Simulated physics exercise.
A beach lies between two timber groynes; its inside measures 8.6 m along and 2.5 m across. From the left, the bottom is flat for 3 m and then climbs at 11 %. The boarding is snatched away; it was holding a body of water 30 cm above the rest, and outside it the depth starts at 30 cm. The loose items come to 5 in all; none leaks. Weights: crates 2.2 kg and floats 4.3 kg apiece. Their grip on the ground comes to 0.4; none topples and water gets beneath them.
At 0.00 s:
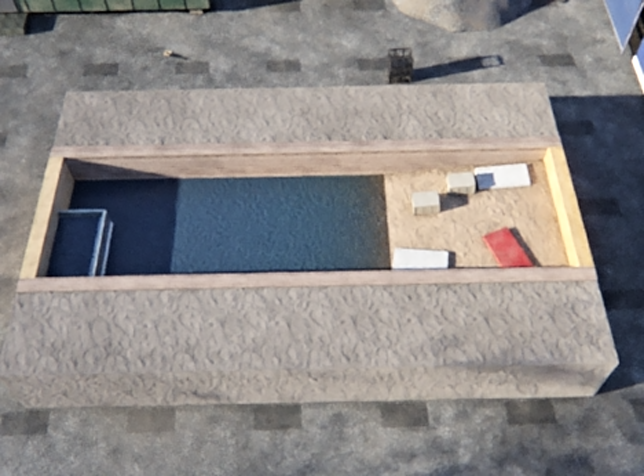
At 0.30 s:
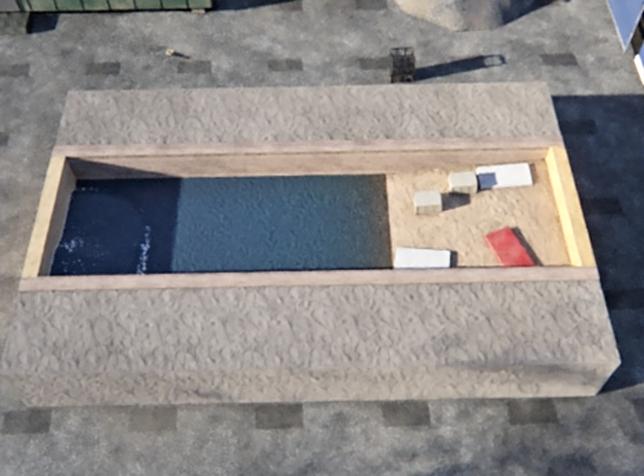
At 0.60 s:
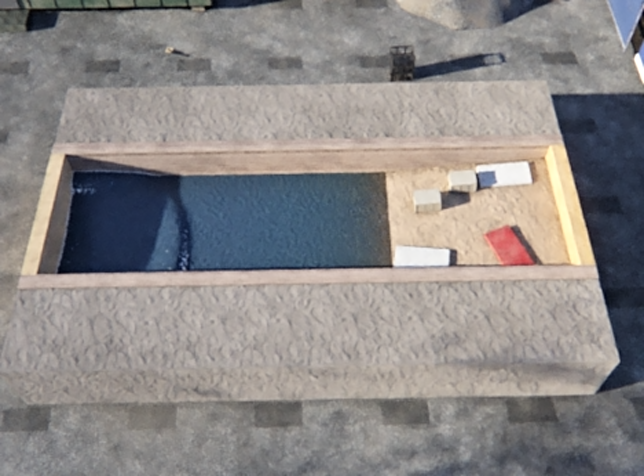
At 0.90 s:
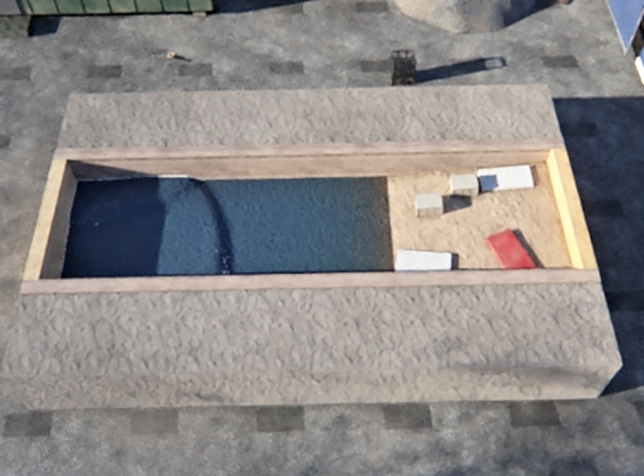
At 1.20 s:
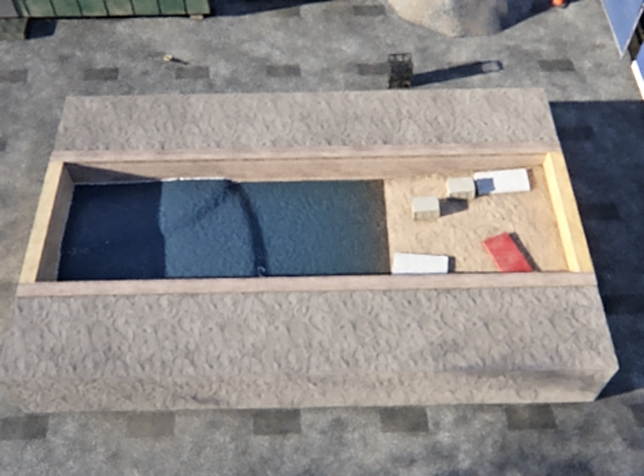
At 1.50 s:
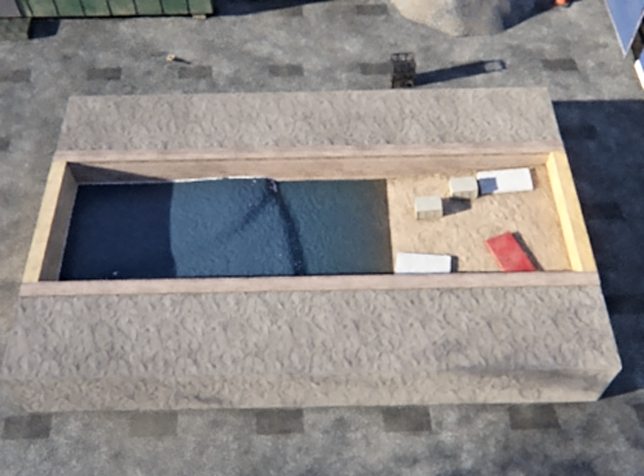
Dark blue water fills the left and middle of a long trough between two timber-edged, stone-textured banks, seen from high above on grey paving. On the sand at the right lie two pale crates, two white floats and a red one. A boarding at the far left disappears, and a curved, white-flecked ripple travels rightward across the water, while the five loose items stay put.
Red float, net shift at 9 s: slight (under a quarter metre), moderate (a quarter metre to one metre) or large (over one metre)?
Oh, that one won't go anywhere.
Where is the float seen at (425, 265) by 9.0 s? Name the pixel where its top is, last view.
I'd put it somewhere near (281, 266).
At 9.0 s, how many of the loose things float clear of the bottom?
At that point I count 2.
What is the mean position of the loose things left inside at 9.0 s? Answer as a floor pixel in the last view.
I'd put it around (398, 235).
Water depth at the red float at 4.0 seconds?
The depth there is around 0 cm.
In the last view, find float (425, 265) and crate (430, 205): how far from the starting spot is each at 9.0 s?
First 250 cm, then 80 cm.
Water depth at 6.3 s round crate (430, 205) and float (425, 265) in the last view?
Roughly 1 and 14 cm.
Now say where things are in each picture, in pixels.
The red float at (509, 251) rests on the ground; water covers 14.0 m2; 0 of 5 have shifted, in the first frame.
The red float at (511, 251), on the bottom; water covers 14.0 m2; 0 of 5 have shifted, in the second frame.
The red float at (510, 249), on the bottom; 14.0 m2 under water; 0 of 5 have shifted, in the third frame.
The red float at (512, 253) rests on the ground; water covers 14.0 m2; 0 of 5 have shifted, in the fourth frame.
The red float at (508, 256) rests on the ground; 14.0 m2 under water; 0 of 5 have shifted, in the fifth frame.
The red float at (511, 256) rests on the ground; water covers 14.0 m2; 0 of 5 have shifted, in the sixth frame.
After 2.1 s the red float is near (511, 256), 0.0 m from its start, aground; 0 afloat.
After 4.0 s the red float is near (511, 256), 0.0 m from its start, aground; 2 afloat.
After 6.3 s the red float is near (511, 256), 0.0 m from its start, aground; 1 afloat.
After 9.0 s the red float is near (511, 256), 0.0 m from its start, aground; 2 afloat.
